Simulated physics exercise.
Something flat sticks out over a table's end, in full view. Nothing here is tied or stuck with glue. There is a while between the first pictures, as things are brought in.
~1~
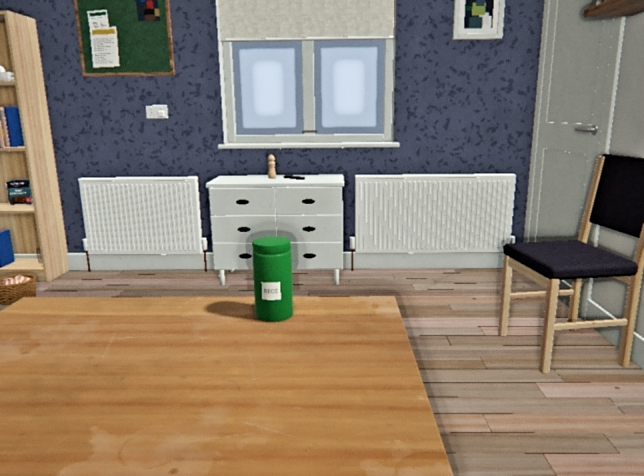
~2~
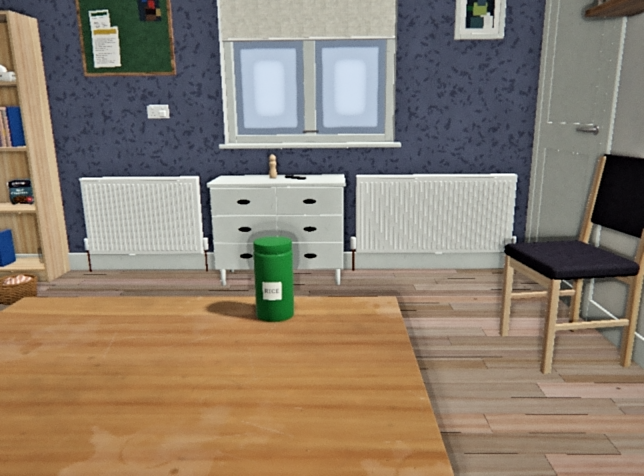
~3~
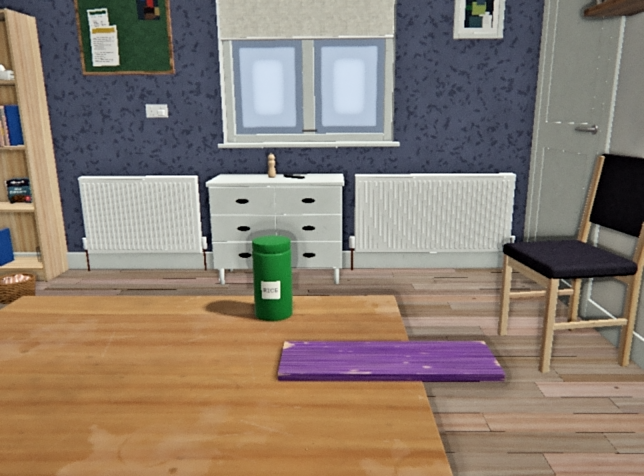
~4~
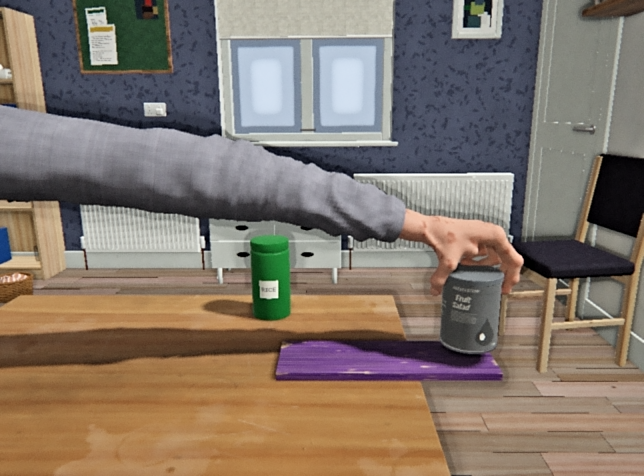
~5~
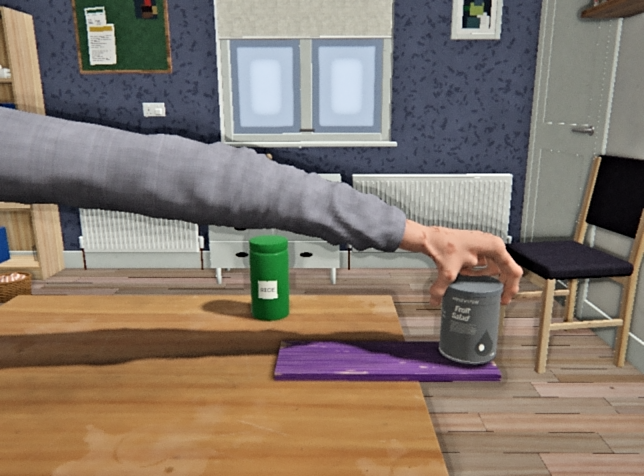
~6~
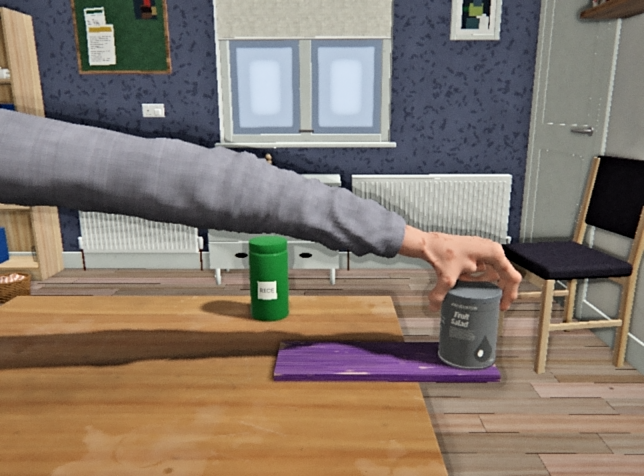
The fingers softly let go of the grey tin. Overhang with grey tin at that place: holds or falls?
Falls.
Then, 0.50 s after the last picture, grey tin now down on the floor or falling; purple plank tipped 66° from how it was.
Then, 0.70 s after the last picture, purple plank now down on the floor or falling.
Then, 0.90 s after the last picture, things are still on the move.
By the end, down on the floor or falling, purple plank and grey tin; green jar in place. The plank goes over.
